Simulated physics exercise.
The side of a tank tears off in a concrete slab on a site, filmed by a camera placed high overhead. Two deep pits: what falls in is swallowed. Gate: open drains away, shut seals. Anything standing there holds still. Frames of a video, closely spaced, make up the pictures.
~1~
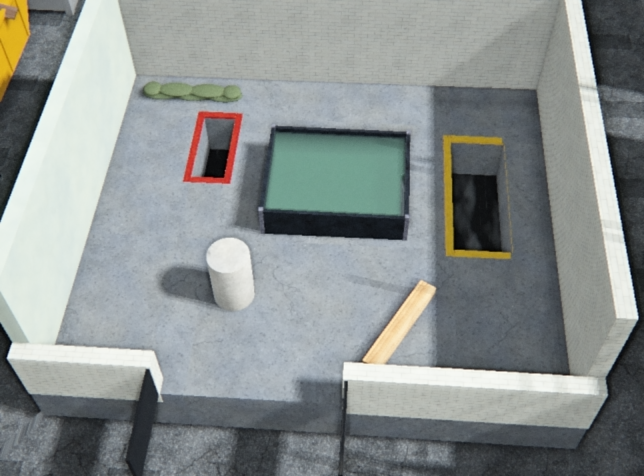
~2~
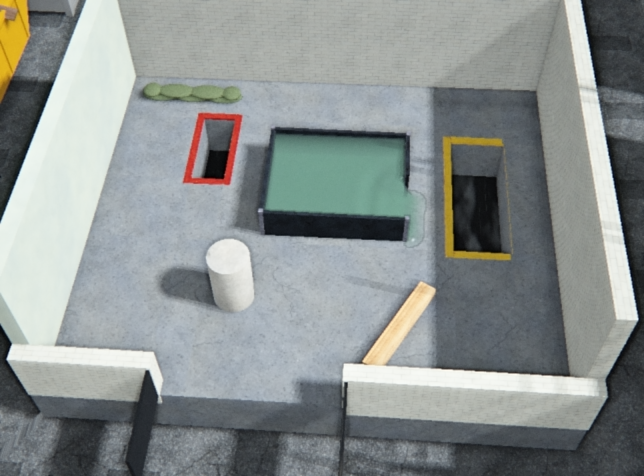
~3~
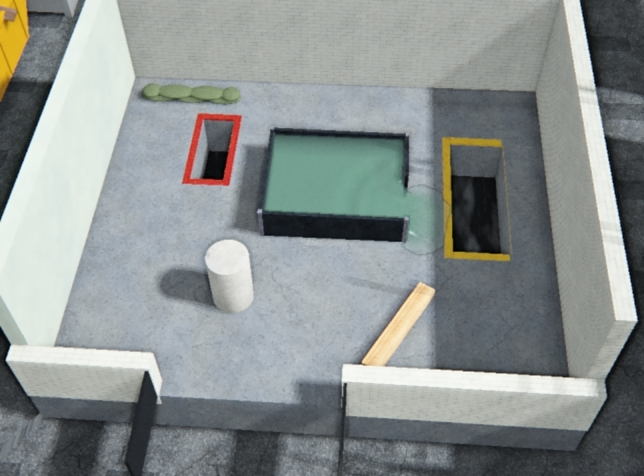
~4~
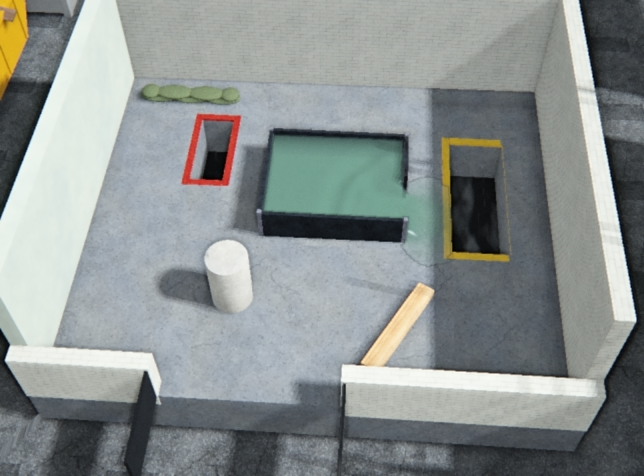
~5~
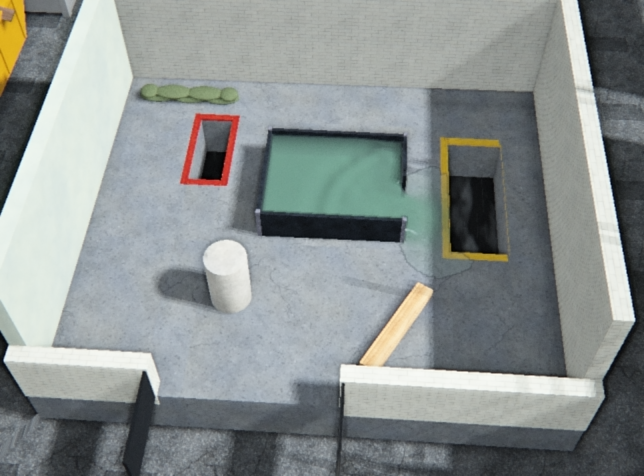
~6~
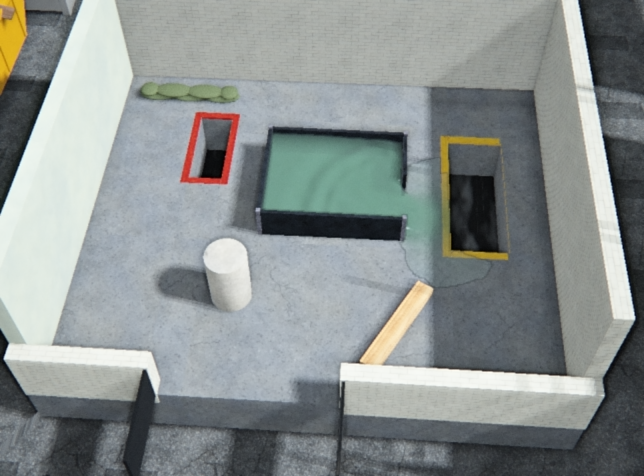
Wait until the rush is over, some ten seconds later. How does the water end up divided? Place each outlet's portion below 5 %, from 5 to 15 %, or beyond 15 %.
Once it settles, the gate collects below 5 %, the yellow pit collects beyond 15 %, the red pit collects below 5 %.
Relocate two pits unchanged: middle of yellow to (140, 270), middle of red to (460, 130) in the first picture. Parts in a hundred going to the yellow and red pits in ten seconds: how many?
Per cent by pit - yellow: 2 / red: 15.
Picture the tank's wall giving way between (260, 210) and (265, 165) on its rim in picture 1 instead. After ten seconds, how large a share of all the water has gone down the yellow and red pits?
Yellow 0 %, red 14 %.
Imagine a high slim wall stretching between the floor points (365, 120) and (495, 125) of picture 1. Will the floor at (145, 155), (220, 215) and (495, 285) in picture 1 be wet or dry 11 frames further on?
Result, listed order: Spot 1 kept clear of the flood, spot 2 kept clear of the flood, spot 3 reached by the flood.
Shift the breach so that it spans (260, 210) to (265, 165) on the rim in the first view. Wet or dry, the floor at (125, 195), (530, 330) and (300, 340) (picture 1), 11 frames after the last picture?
In the order asked: Sodden, out of reach, out of reach.
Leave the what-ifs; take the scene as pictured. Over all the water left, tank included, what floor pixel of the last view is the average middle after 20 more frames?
About (360, 211).
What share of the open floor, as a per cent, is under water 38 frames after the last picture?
Share estimate: About 15 per cent.
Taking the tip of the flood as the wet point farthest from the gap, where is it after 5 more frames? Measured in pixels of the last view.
The front's farthest point is close to (531, 299).
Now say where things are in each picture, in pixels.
The water tank at (337, 174) is whole and still, in the first picture.
The front is at (416, 194), out from the gap at (404, 212), in the second picture.
Water pours out at (403, 213) and has run to (445, 202), in the third picture.
The front is at (447, 189), out from the gap at (402, 214), in the fourth picture.
Water pours out at (401, 214) and has run to (460, 264), in the fifth picture.
The front is at (468, 269), out from the gap at (401, 212), in the sixth picture.
A moment on, water covers 5 % of the floor; the gate 0 %, the yellow pit 13 %, the red pit 0 %.
Next, water covers 10 % of the floor; the gate 0 %, the yellow pit 24 %, the red pit 0 %.
Then, water covers 10 % of the floor; the gate 0 %, the yellow pit 37 %, the red pit 0 %.
Later, water covers 15 % of the floor; the gate 0 %, the yellow pit 52 %, the red pit 0 %.
In the end, water covers 15 % of the floor; the gate 0 %, the yellow pit 64 %, the red pit 0 %.
